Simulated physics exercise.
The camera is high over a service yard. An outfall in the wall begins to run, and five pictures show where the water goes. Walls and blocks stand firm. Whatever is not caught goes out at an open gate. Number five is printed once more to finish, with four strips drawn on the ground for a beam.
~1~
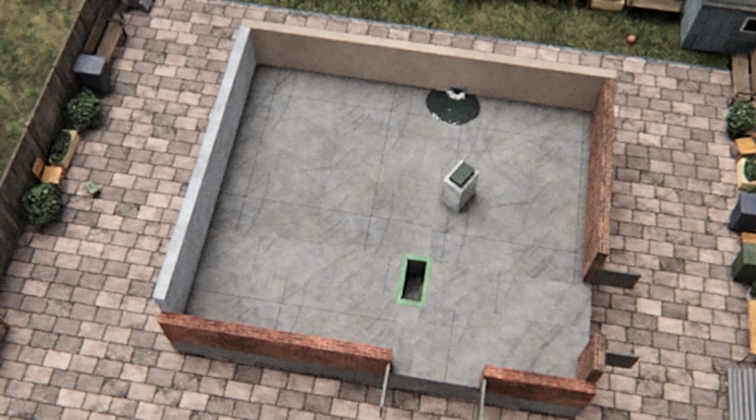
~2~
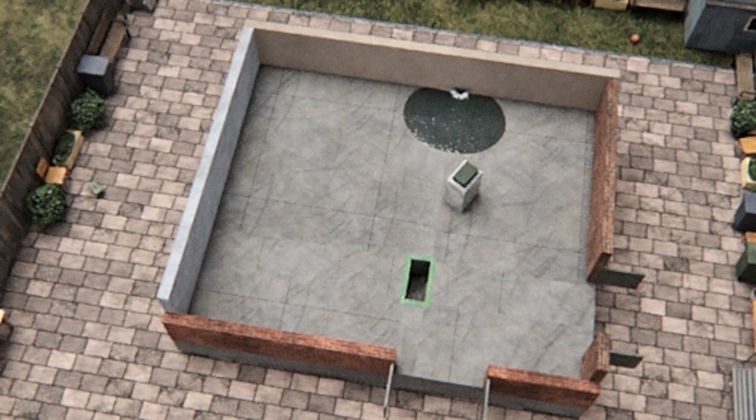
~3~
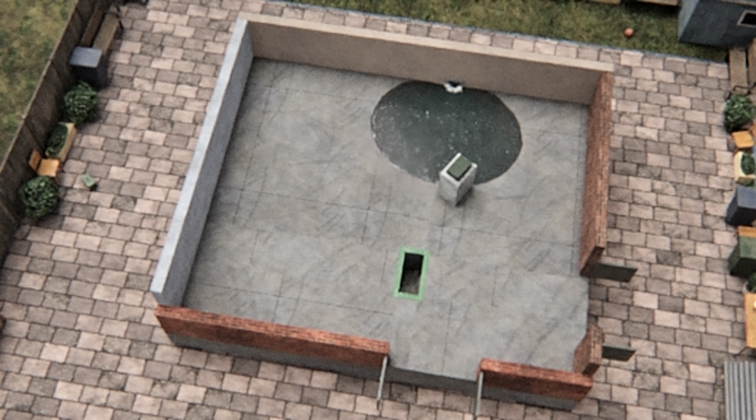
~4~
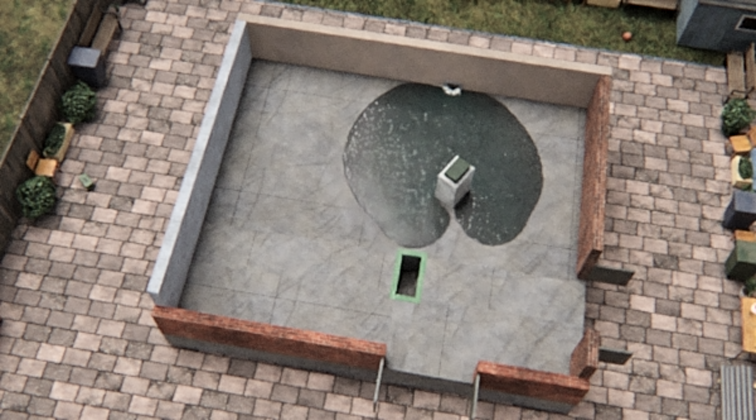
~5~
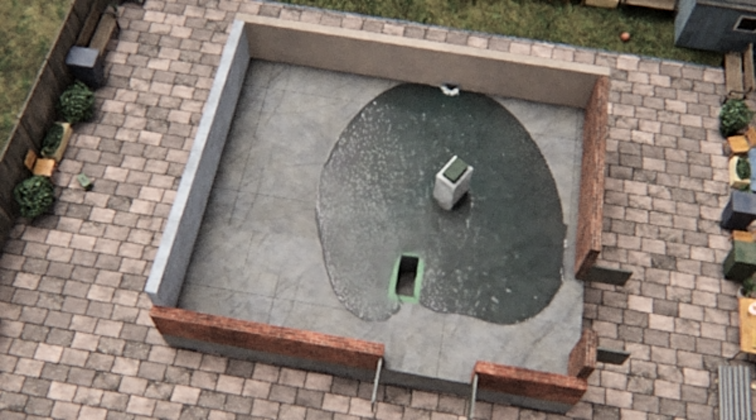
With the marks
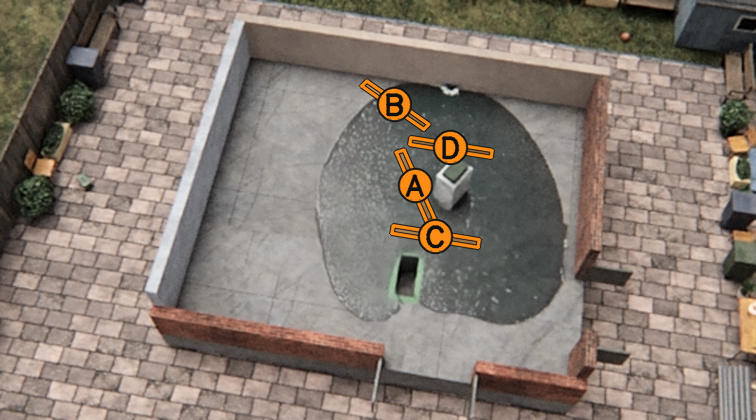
Walled concrete yard seen from above as dark water spreads from the far wall, surrounding a pillar and reaching a green-edged pit.
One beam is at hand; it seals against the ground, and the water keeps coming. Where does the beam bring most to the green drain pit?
B is best.
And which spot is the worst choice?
That would be C.
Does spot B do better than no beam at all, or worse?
Spot B is worse.
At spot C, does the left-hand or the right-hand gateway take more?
The left gate.
On the marked copy, A from (400, 151) to (430, 220); B from (364, 83) to (426, 126); C from (392, 229) to (478, 243); D from (410, 141) to (491, 153).
With A, about 9 % of the stream runs into the green drain pit, about 86 % out by the gates.
With B, about 14 % of the stream runs into the green drain pit, about 81 % out by the gates.
With C, about 5 % of the stream runs into the green drain pit, about 89 % out by the gates.
With D, about 10 % of the stream runs into the green drain pit, about 85 % out by the gates.
